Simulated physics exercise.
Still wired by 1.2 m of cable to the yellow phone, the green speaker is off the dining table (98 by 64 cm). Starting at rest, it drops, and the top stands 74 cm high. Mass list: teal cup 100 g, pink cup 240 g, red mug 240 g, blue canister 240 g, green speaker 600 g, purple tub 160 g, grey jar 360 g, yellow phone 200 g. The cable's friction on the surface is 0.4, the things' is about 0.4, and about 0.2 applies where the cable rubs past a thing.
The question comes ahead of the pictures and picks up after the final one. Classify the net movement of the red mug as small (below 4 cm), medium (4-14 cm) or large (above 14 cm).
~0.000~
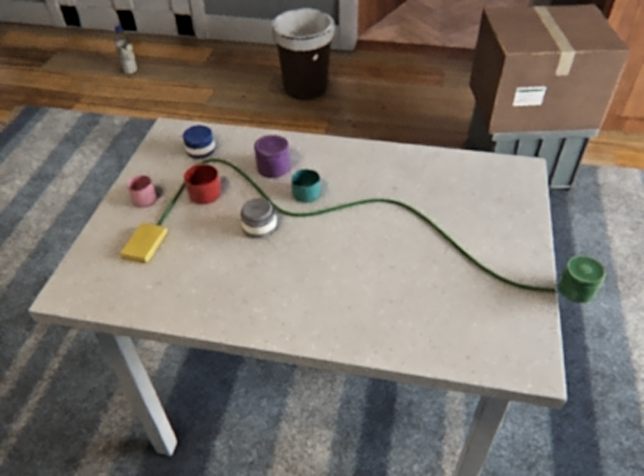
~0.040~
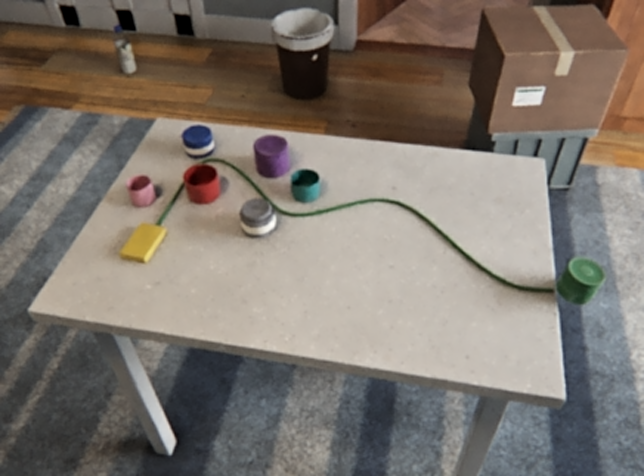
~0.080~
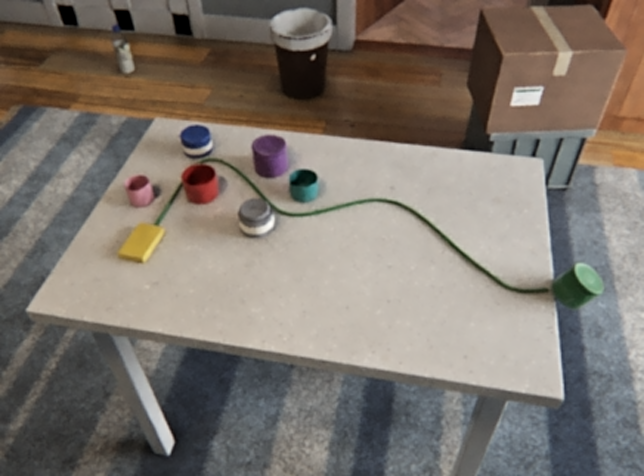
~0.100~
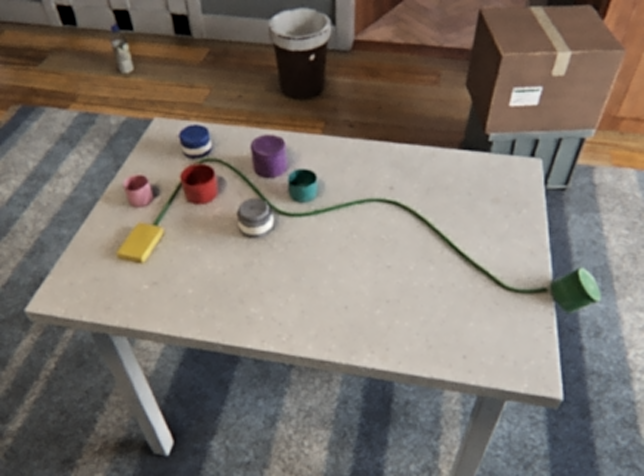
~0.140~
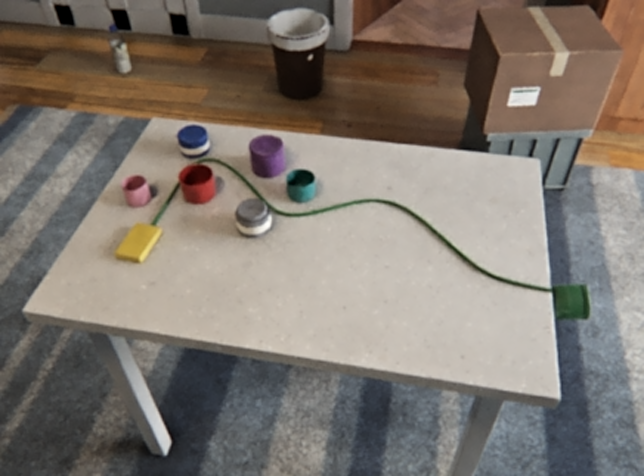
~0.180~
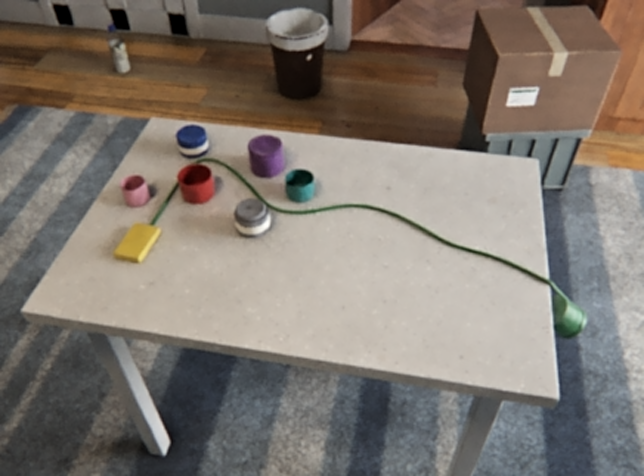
Large.
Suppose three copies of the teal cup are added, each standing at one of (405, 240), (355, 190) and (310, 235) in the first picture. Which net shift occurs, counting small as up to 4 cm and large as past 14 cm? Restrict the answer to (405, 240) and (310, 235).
The first ends up with a short displacement, the second with a short displacement.
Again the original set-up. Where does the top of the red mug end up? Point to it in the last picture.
You'll find it ending up somewhere near (228, 258).
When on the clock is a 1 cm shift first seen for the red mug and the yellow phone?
The red mug at 0.30 seconds and the yellow phone at 0.32 seconds.
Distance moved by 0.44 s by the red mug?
The red mug is around 15 cm from where it began.
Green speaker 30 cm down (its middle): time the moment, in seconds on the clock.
Roughly 0.32 s.
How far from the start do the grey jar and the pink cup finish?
About: Grey jar 2 cm, pink cup 0 cm.
After 0.4 s, the cable's tail end at (197, 211); red mug 16 cm off its start, yellow phone 10 cm off its start, green speaker over the edge.
After 0.7 s, the cable's tail end at (315, 204); red mug 26 cm off its start, yellow phone 36 cm off its start, green speaker over the edge.
After 0.9 s, the cable's tail end at (367, 201); red mug 26 cm off its start at (228, 258), yellow phone 45 cm off its start at (345, 194), teal cup 15 cm off its start at (363, 165).
After 1.2 s, the cable's tail end at (367, 201); red mug 26 cm off its start, yellow phone 45 cm off its start, teal cup 15 cm off its start.
After 2.4 s, the cable's tail end at (367, 201); red mug 26 cm off its start at (228, 258), yellow phone 45 cm off its start at (345, 194), teal cup 15 cm off its start at (363, 165), green speaker over the edge.
